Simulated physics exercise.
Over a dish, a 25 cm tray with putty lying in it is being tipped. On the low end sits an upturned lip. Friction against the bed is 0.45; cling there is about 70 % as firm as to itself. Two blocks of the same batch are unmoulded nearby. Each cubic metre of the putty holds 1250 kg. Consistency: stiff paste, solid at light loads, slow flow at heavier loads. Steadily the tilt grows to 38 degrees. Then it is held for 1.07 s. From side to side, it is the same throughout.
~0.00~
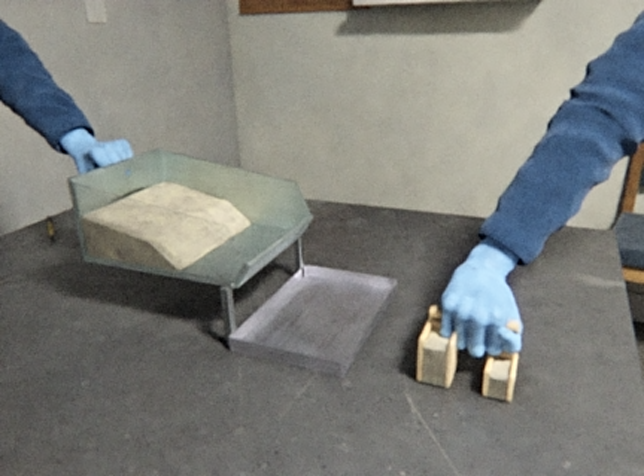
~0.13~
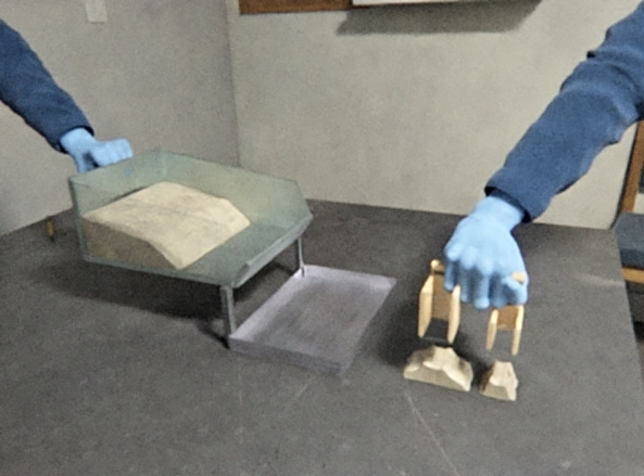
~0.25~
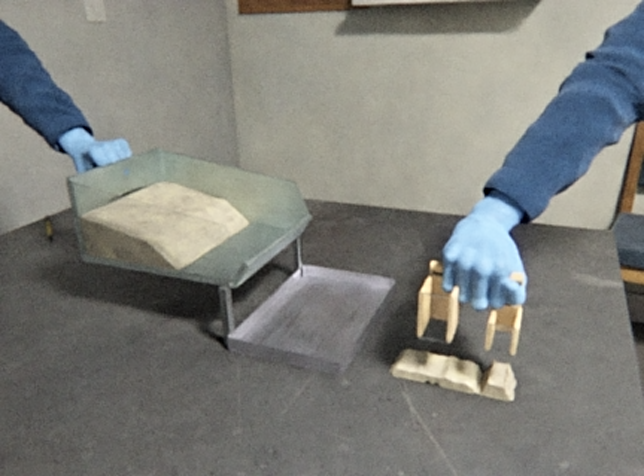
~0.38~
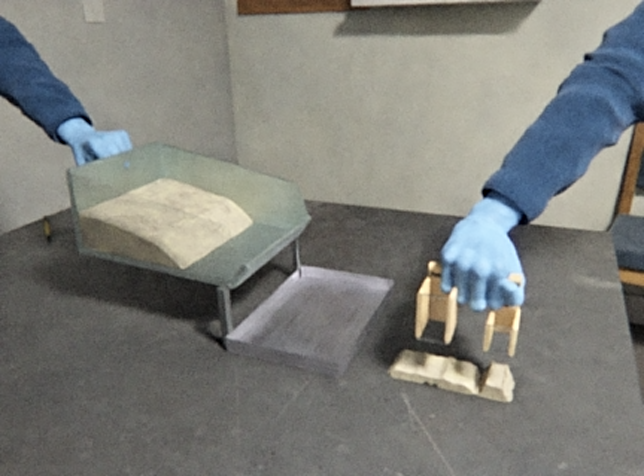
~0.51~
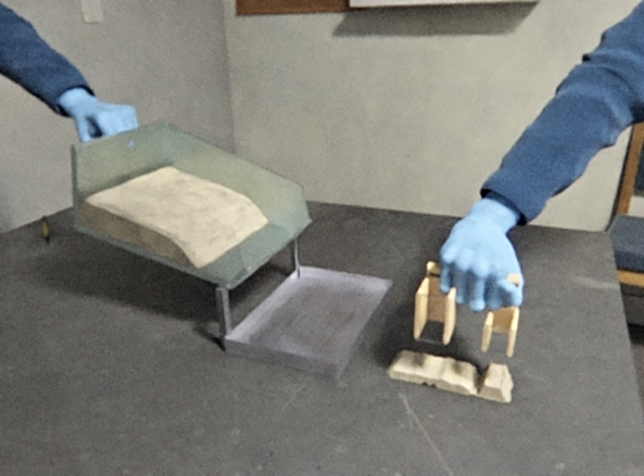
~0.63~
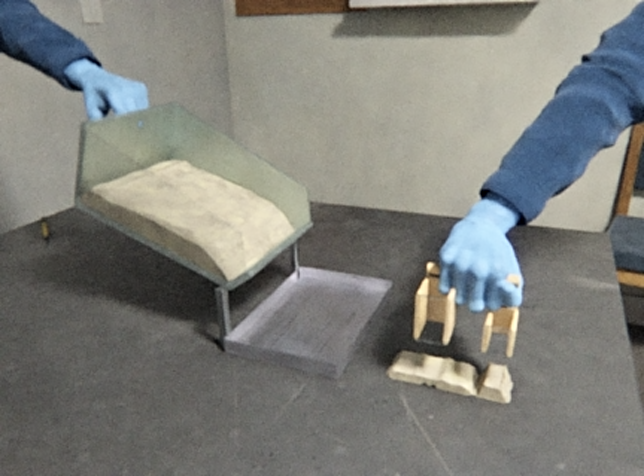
On a dark grey tabletop against pale walls, seen from the front and slightly above, a blue-gloved hand at left grips a greenish clear tray of beige putty above a shallow clear dish. At right, another gloved hand lifts two wooden moulds off pale blocks, which slump into low lumps. The left hand then raises the tray's far-left end, and the putty slides toward its lower right end.
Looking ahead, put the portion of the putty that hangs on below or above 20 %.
It will not reach 20 in a hundred.
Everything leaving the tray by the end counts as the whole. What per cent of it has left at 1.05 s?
80 per cent.
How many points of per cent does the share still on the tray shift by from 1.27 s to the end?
1 percent.
By 0.82 s, the tilt is 32 degrees and 90 % is on the bed.
By 1.05 s, the tilt is 38 degrees and 33 % is on the bed.
By 1.27 s, the tilt is 38 degrees and 14 % is on the bed.
By 1.49 s, the tilt is 38 degrees and 13 % is on the bed.
By 2.03 s, at the end, the tilt is 38 degrees and 13 % is on the bed.
